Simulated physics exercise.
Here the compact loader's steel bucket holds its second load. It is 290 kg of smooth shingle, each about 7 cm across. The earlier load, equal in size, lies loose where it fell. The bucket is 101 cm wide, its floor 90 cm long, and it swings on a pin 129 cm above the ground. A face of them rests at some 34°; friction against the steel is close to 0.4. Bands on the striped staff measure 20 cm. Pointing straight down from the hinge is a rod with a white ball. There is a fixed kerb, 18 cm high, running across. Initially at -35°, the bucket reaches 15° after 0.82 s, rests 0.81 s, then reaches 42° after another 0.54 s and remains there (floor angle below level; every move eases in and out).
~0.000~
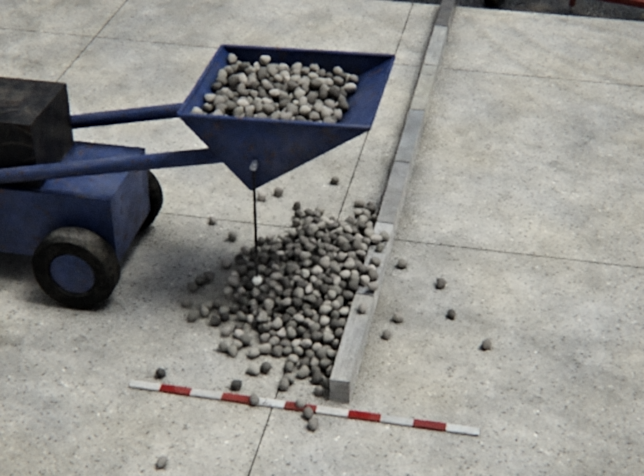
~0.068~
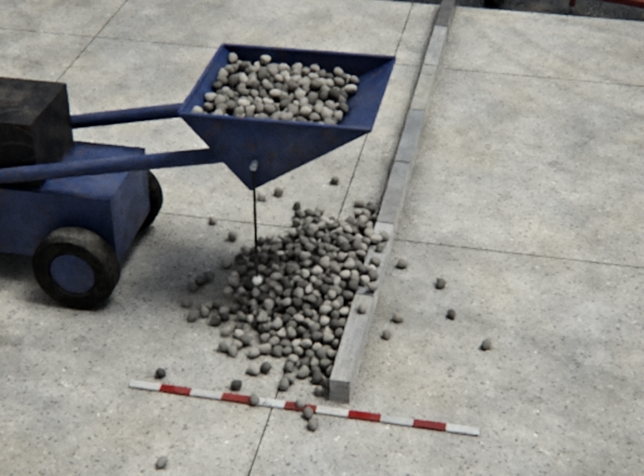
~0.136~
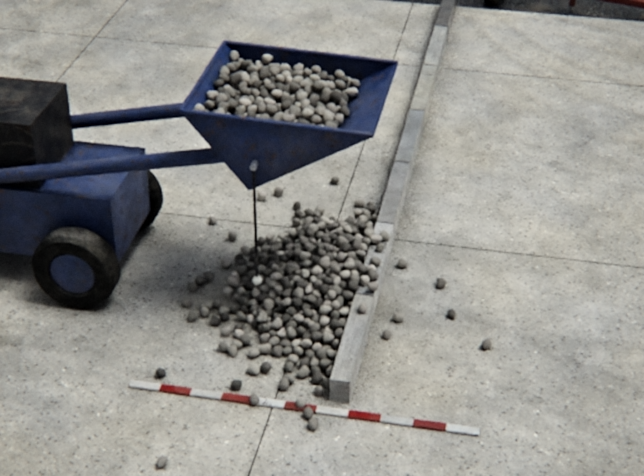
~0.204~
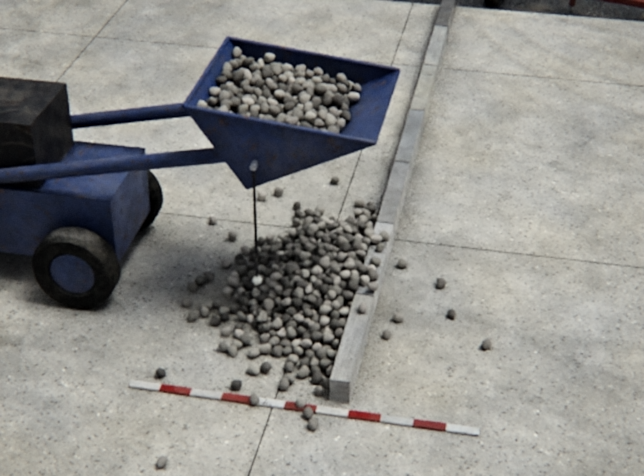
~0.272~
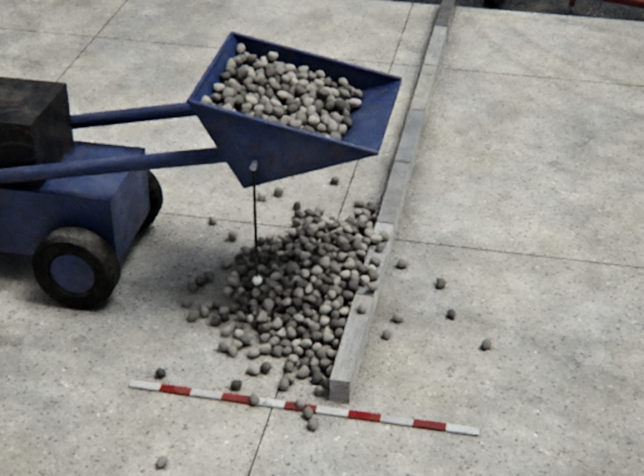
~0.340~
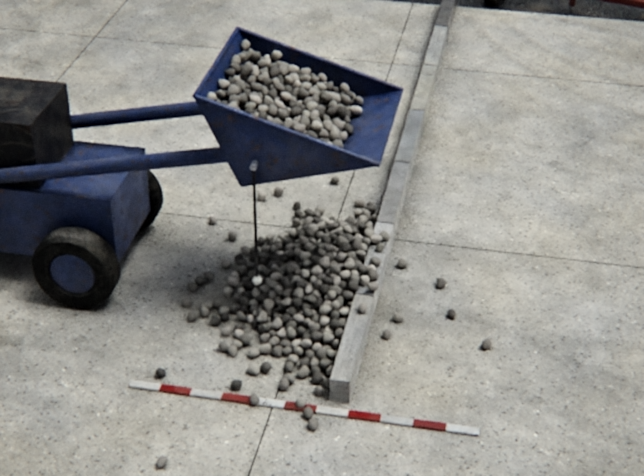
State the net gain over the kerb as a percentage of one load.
96 %.
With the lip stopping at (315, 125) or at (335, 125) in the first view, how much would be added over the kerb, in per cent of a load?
Case one about 55 %, case two about 75 %.
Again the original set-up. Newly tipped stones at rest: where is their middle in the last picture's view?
Roughly at (431, 296) in the last picture.
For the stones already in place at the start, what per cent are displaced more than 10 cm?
The answer is about 0 per cent.
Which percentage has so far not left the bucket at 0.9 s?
Still inside: Some 100 %.
After 0.6 s the floor is at 8°; in per cent of one load, 100 in the bucket, 99 on this side of the kerb, 1 over the kerb; the foremost stones are at (414, 301).
After 0.9 s the floor is at 15°; in per cent of one load, 100 in the bucket, 99 on this side of the kerb, 1 over the kerb; the foremost stones are at (415, 294).
After 2.6 s the floor is at 42°; in per cent of one load, 0 in the bucket, 104 on this side of the kerb, 96 over the kerb; the foremost stones are at (623, 312).
After 5.1 s the floor is at 42°; in per cent of one load, 0 in the bucket, 103 on this side of the kerb, 97 over the kerb; the foremost stones are at (638, 302). Net gain over the kerb, 96.
